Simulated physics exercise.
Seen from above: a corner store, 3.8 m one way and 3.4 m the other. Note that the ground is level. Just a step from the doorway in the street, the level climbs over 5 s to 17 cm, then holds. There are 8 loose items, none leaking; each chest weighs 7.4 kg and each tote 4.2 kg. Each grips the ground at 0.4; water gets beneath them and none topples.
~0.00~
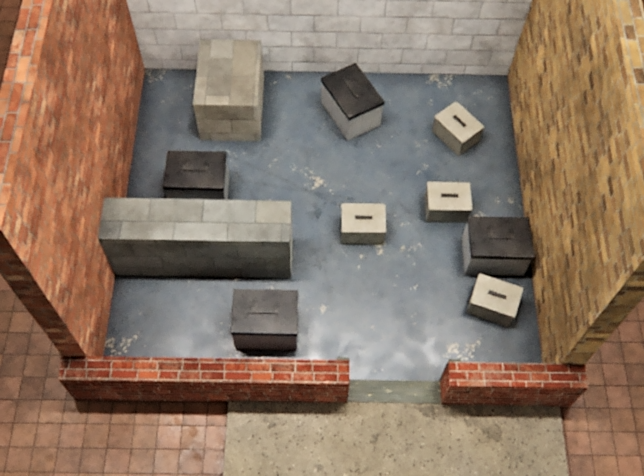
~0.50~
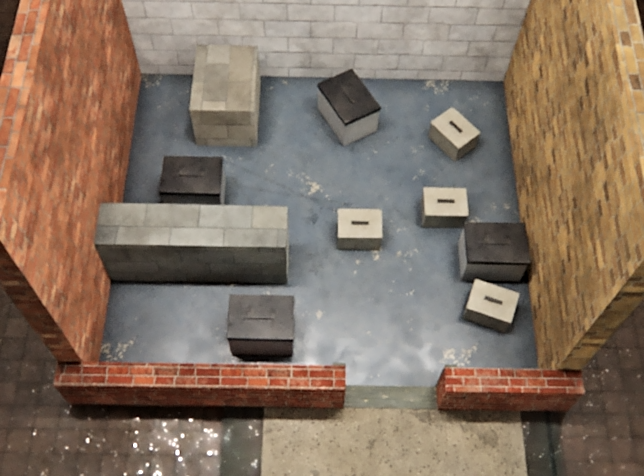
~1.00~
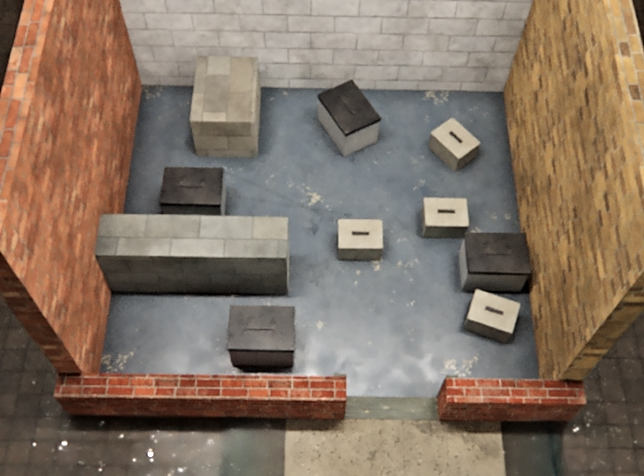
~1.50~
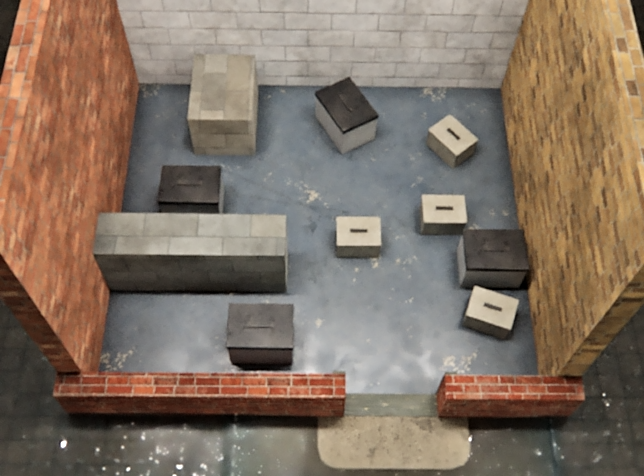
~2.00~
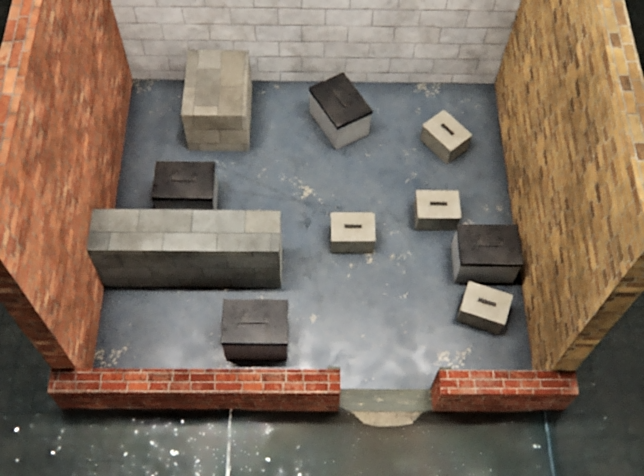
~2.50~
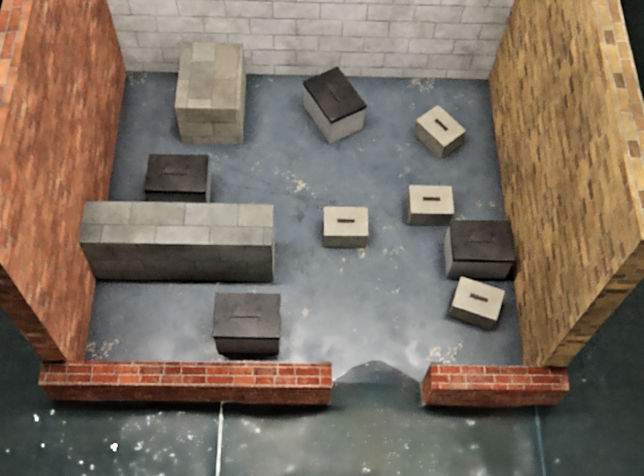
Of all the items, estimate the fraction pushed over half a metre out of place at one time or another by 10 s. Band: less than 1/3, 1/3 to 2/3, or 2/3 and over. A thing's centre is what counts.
The shifted amount is moderate, between a third and two thirds.
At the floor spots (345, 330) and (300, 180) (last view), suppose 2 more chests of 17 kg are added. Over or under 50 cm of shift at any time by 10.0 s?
Note: Item 1 exceeds the limit; item 2 stays inside the limit.
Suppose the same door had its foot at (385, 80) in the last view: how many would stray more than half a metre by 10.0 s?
Then it comes to 7.
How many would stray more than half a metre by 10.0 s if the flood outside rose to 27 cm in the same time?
The answer would then be 4.
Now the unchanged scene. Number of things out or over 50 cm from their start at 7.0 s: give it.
Count: 2.
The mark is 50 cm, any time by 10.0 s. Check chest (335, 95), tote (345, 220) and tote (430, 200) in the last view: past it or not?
Order as asked - a smaller shift, a bigger shift, a bigger shift.
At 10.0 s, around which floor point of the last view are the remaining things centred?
Mean position: Approximately (356, 176).
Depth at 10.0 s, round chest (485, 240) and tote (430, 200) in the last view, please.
Depths: Near 9 cm, then near 10 cm.
After 3.5 s 0 of 8 are over 50 cm from their spots; 0 afloat.
After 4.5 s 0 of 8 are over 50 cm from their spots; 0 afloat.
After 7.0 s 2 of 8 are over 50 cm from their spots; 3 afloat.
After 10.0 s 4 of 8 are over 50 cm from their spots, and 4 have been at some point; 5 afloat.
